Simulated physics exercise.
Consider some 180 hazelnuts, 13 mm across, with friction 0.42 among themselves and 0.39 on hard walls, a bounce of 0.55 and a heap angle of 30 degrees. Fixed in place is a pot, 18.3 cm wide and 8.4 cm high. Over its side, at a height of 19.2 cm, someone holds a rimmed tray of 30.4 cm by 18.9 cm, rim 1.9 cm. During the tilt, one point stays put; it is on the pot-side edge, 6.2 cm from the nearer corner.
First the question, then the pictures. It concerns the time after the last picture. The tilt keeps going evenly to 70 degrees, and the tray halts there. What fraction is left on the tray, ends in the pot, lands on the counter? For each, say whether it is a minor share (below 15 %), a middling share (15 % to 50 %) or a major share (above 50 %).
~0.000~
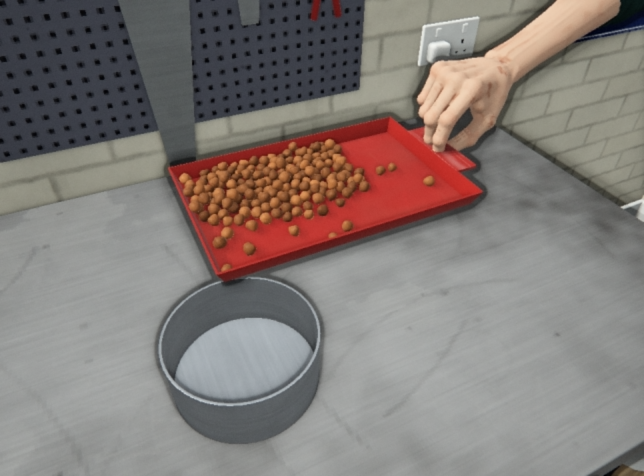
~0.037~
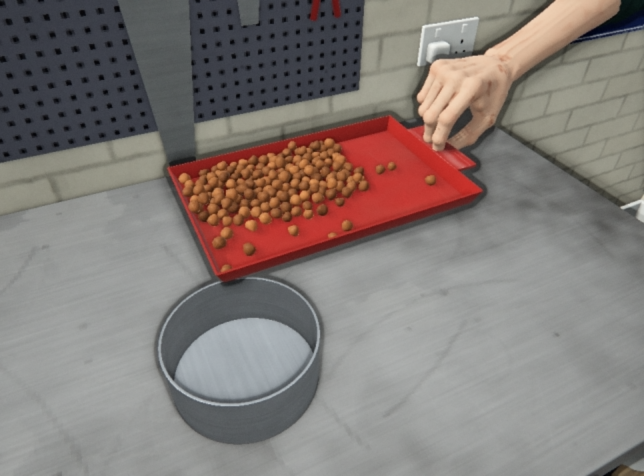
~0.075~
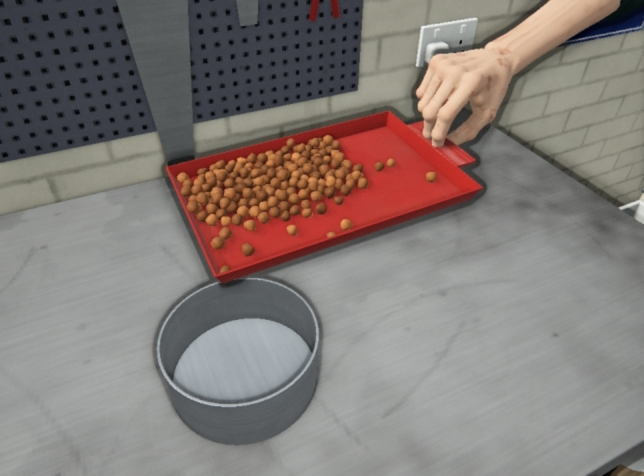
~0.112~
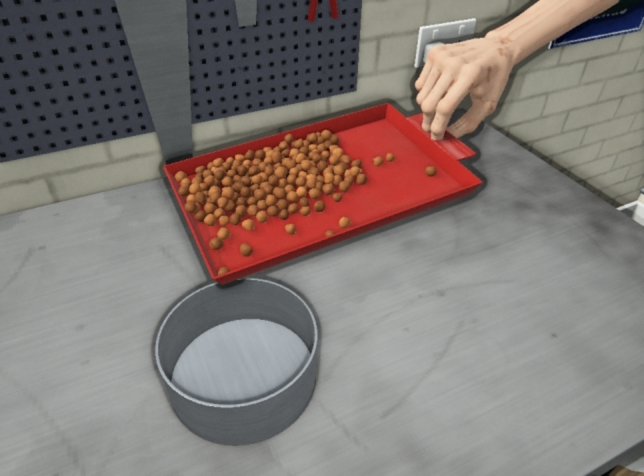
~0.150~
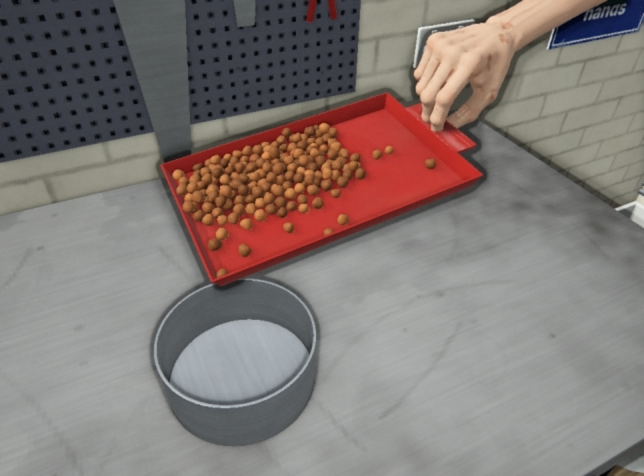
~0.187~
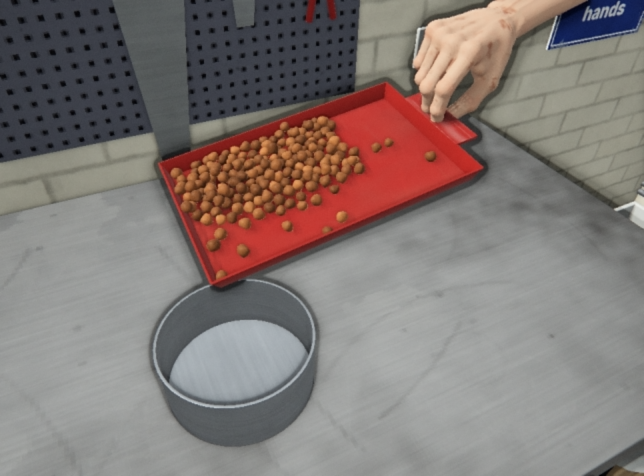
At the end, tray: Very little. Pot: Over half the load. Counter: Very little.
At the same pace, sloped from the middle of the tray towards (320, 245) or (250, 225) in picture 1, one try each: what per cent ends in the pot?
Around 80 % for the first direction, around 55 % for the second.
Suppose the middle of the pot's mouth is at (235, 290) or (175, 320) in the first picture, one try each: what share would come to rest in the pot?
Around 10 per cent, then around 50 per cent.
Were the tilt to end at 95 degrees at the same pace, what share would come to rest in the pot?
Roughly 95 %.
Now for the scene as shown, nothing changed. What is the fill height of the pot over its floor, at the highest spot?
3.0 cm.
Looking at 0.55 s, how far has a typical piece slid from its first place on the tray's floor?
Roughly 5 cm.
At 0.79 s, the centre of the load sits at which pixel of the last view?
At that time the load is centred around (216, 226).
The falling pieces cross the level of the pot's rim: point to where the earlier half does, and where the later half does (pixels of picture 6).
At roughly (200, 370) first, later on at (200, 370).
After 0.55 s, tilt 39 degrees; the tray holds 100 %, the pot 0 %.
After 0.79 s, tilt 58 degrees; the tray holds 90 %, the pot 0 %.
After 1.14 s, tilt 70 degrees; the tray holds 30 %, the pot 50 %.
In the end, at 2.4 s, tray 5 %, pot 90 %, counter 5 %.
